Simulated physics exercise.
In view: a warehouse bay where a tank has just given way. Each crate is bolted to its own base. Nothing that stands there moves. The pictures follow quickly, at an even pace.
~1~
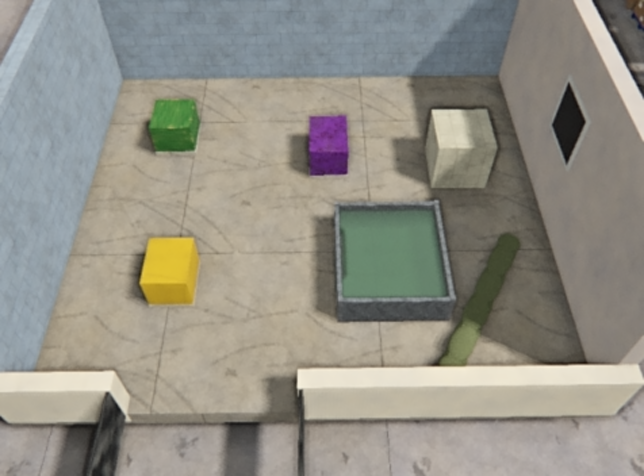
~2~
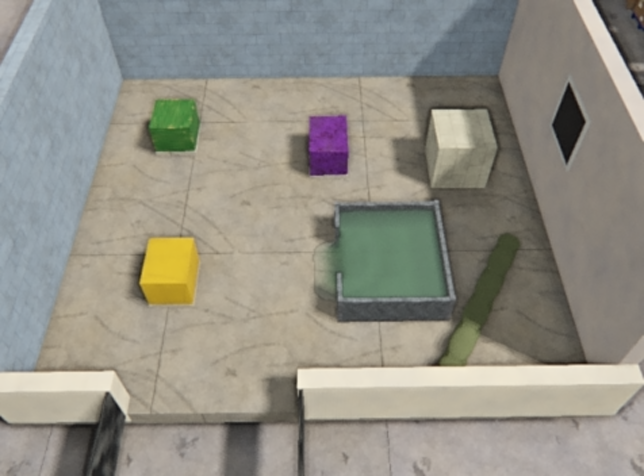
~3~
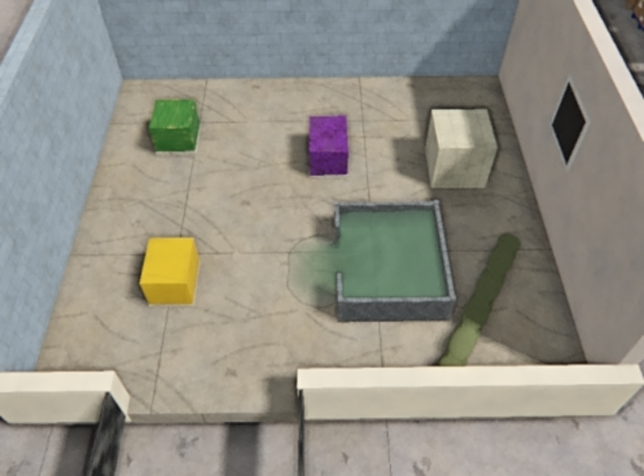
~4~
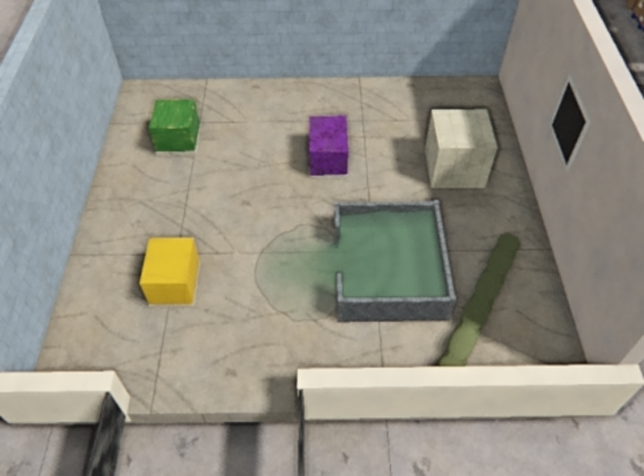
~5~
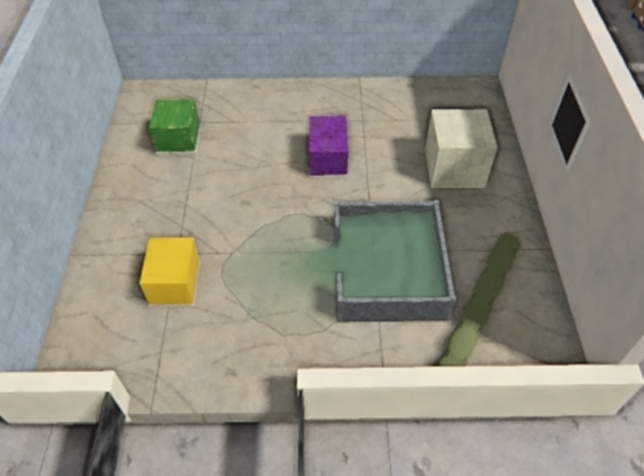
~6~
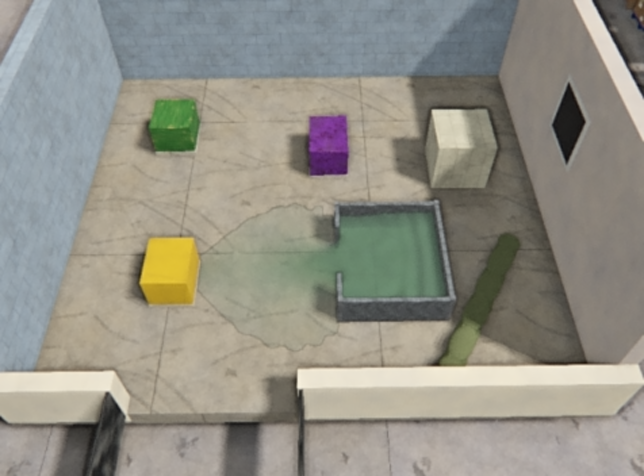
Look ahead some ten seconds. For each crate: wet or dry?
One by one: The purple crate stays dry; the green crate stays dry; the yellow crate gets wet.
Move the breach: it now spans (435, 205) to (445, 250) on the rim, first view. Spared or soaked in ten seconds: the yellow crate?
One by one: The yellow one is spared.
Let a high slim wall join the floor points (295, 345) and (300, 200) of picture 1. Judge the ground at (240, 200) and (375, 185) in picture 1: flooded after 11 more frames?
In that order: Clear, covered.
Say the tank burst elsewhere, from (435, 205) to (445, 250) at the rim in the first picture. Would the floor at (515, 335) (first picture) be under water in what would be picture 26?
There: Flooded.
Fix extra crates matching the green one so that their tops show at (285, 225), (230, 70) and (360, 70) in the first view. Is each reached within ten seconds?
In turn: Is soaked, keeps dry, is spared.
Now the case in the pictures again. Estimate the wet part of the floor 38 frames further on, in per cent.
I make it 40 per cent.
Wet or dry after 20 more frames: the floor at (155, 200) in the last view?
Answer: Flooded.
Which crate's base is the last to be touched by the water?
I say the crate marked purple.
A moment on, water covers 15 % of the floor; the purple crate not reached, the green crate not reached, the yellow crate water round its plinth.
Next, water covers 25 % of the floor; the purple crate not reached, the green crate water round its plinth, the yellow crate water round its plinth.
Then, water covers 30 % of the floor; the purple crate not reached, the green crate water round its plinth, the yellow crate water round its plinth.
Later, water covers 40 % of the floor; the purple crate not reached, the green crate water round its plinth, the yellow crate water round its plinth.
In the end, water covers 55 % of the floor; the purple crate stayed above the water, the green crate stayed above the water, the yellow crate was topped.
